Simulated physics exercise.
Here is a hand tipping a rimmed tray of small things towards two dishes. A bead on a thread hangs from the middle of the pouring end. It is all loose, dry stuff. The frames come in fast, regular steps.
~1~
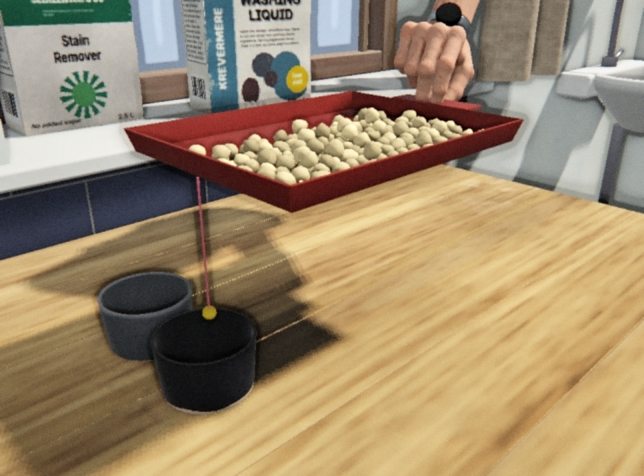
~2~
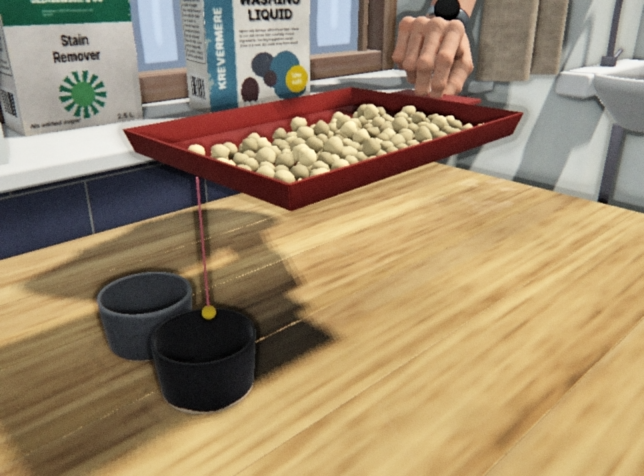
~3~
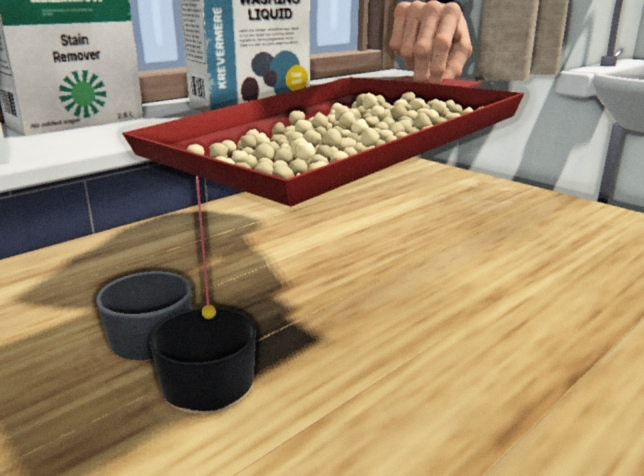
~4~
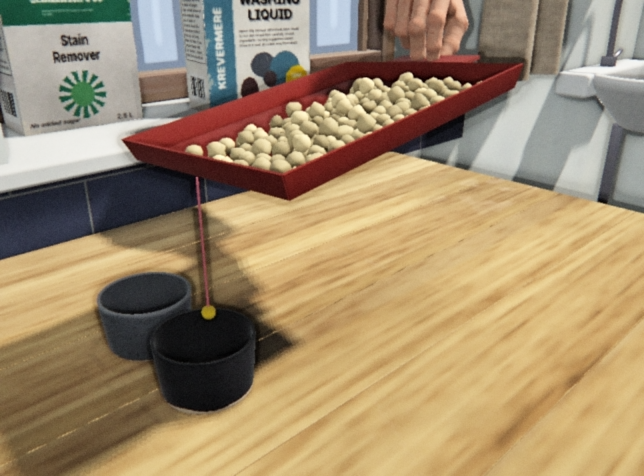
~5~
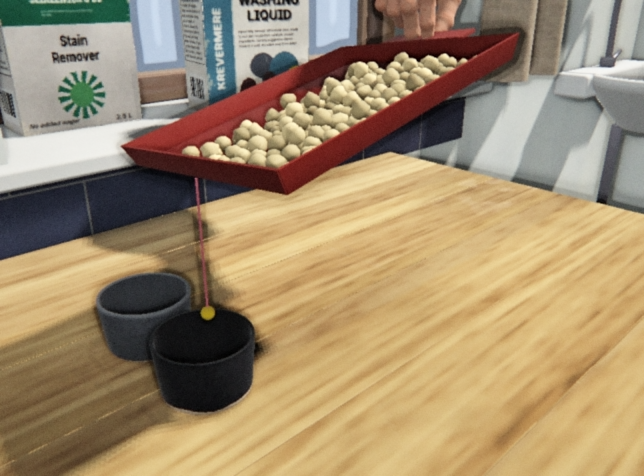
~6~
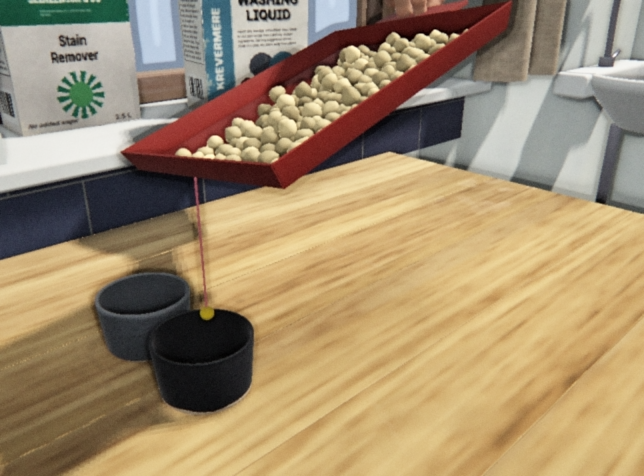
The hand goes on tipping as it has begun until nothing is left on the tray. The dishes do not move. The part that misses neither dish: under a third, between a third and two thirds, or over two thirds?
Together they catch from one third to two thirds.
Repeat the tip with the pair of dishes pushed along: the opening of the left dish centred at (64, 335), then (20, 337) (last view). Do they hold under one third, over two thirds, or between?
At the first place less than a third, at the second less than a third.
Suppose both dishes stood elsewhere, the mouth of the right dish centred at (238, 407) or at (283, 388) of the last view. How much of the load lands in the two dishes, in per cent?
About 10 and 0 per cent.
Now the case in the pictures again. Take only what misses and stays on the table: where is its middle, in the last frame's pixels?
Around (66, 382).
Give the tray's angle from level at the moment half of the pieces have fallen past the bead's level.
At about 110°.
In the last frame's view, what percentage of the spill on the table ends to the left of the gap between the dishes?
About 90 per cent.
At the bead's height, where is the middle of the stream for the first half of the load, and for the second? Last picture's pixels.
Around (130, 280) and then (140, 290).
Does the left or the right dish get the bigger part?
That is the left one.
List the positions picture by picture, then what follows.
In the first picture, corners of the pouring end at (134, 128) and (291, 182), level; middle of the load at (348, 149), macadamia nuts; left dish at (107, 328); right dish at (162, 377); bead on its thread at (209, 313).
In the second picture, corners of the pouring end at (133, 129) and (290, 180), level; middle of the load at (347, 146).
In the third picture, corners of the pouring end at (132, 132) and (288, 176), tipped barely, lowest at the left corner; middle of the load at (346, 137).
In the fourth picture, corners of the pouring end at (131, 137) and (284, 170), tipped a little, lowest at the left corner; middle of the load at (344, 125).
In the fifth picture, corners of the pouring end at (130, 143) and (278, 165), tipped clearly, lowest at the left corner; middle of the load at (340, 112).
In the sixth picture, corners of the pouring end at (129, 149) and (273, 159), tipped clearly, lowest at the left corner; middle of the load at (332, 100), a small part on the move; left dish at (104, 329); right dish at (160, 377).
Soon after the last picture, tray tipped steeply; most on the tray; a stray few in the left dish; a stray few outside both; a small part in the air.
A little later, tray tipped past a quarter turn; about a quarter on the tray; about a quarter in the left dish; about a quarter outside both; about a third in the air.
Later still, tray tipped past a quarter turn; a stray few in the right dish; about half in the left dish; about half outside both.
At rest, tray tipped past a quarter turn; a stray few in the right dish; about half in the left dish; about half outside both.
